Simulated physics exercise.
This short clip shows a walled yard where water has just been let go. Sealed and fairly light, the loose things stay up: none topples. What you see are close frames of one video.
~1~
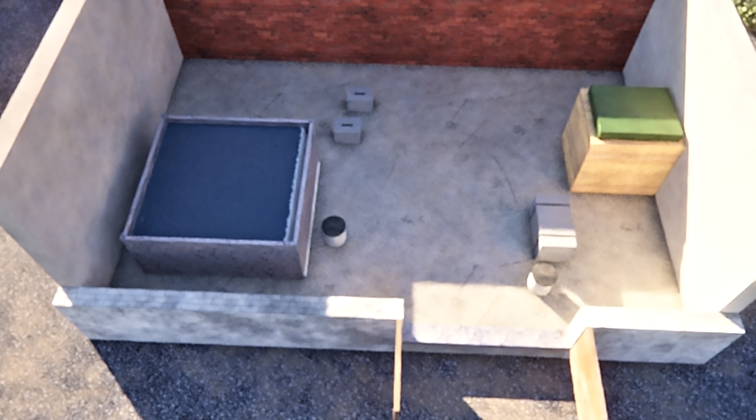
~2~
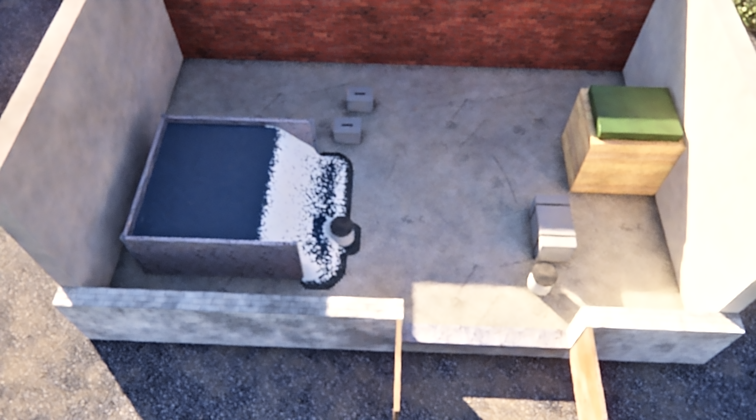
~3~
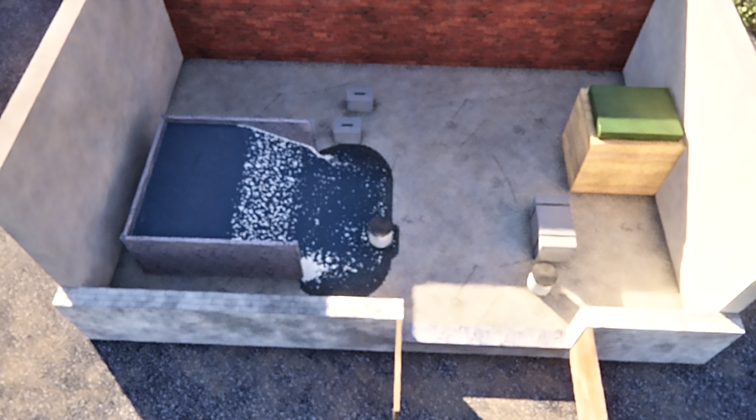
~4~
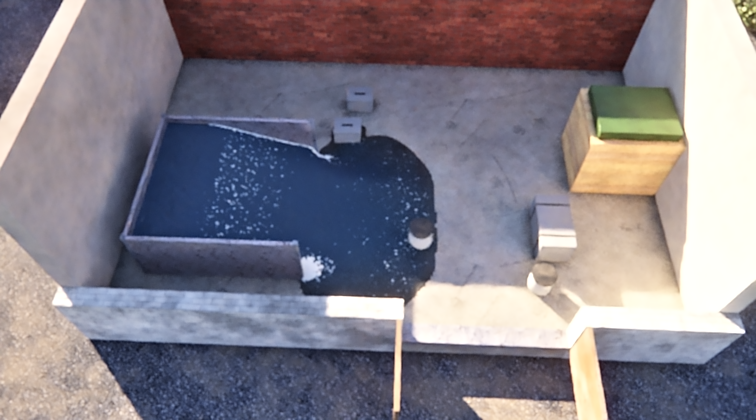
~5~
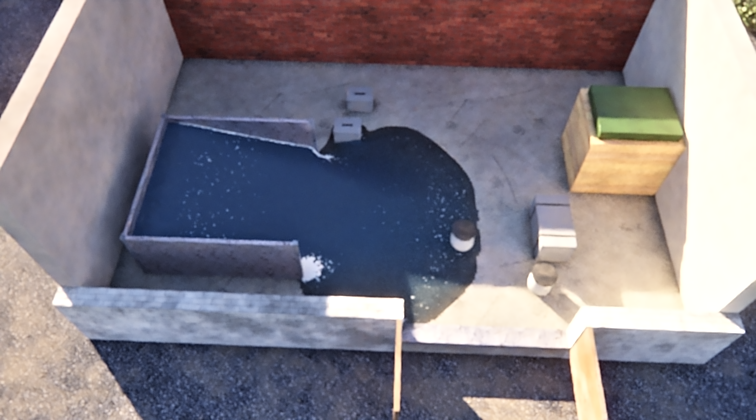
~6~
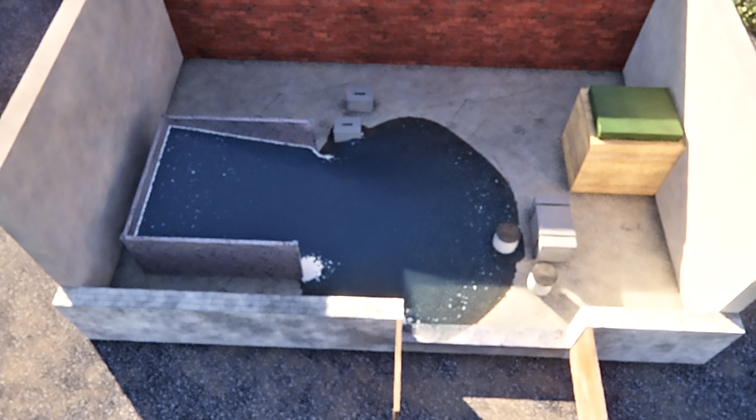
A walled concrete yard with a red brick back wall is seen from above by a still camera. A dark blue pool of water fills a walled tank at left, with two small grey boxes and a dark-topped white pail beside it, while a pale box, another pail and a green-topped wooden crate sit right. Water bursts through the tank's right side in white foam, spreads darkly across the floor and carries the nearer pail rightward.
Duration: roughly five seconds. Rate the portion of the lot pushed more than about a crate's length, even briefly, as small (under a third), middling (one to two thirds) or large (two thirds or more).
Middling.
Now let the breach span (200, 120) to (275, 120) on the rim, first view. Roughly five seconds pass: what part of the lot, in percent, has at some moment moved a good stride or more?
Close to 20 in a hundred.
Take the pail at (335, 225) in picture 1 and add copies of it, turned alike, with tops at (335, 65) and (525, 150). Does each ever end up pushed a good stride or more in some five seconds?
Result, in sequence - short of that distance / displaced that far.
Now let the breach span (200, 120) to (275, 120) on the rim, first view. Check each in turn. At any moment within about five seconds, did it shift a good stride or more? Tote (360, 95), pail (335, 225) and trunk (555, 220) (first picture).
Went past that, fell short, fell short.
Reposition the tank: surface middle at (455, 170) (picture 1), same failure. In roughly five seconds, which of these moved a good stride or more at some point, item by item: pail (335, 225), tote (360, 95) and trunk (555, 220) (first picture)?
Short of it, covered the distance, covered the distance.
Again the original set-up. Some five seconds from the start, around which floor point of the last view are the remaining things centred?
Estimate: Close to (485, 198) px.
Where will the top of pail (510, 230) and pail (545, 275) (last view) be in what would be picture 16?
About (686, 277), then about (685, 301).
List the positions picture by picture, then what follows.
In the first frame, a pail at (334, 226) rests on the ground; a tote at (347, 125) rests on the ground; 0 of 5 have shifted.
In the second frame, a pail at (342, 226), on the bottom, close to its start; a tote at (347, 125) rests on the ground; 1 of 5 have shifted.
In the third frame, a pail at (381, 226), on the bottom, a stride from its start; a tote at (347, 125), on the bottom; 1 of 5 have shifted.
In the fourth frame, a pail at (421, 228), on the bottom, a stride from its start; a tote at (347, 125) rests on the ground; 1 of 5 have shifted.
In the fifth frame, a pail at (464, 230) rests on the ground, far from its start; a tote at (347, 125), on the bottom; 1 of 5 have shifted.
In the sixth frame, a pail at (508, 232) rests on the ground, far from its start; a tote at (347, 125), on the bottom; 1 of 5 have shifted.
A moment on, 1 of 5 are well off their spots; 1 afloat.
Next, 3 of 5 are well off their spots; 3 afloat.
Later, 3 of 5 are well off their spots; 3 afloat.
In the end, 2 of 5 are well off their spots, and 3 have been at some point; 3 afloat.
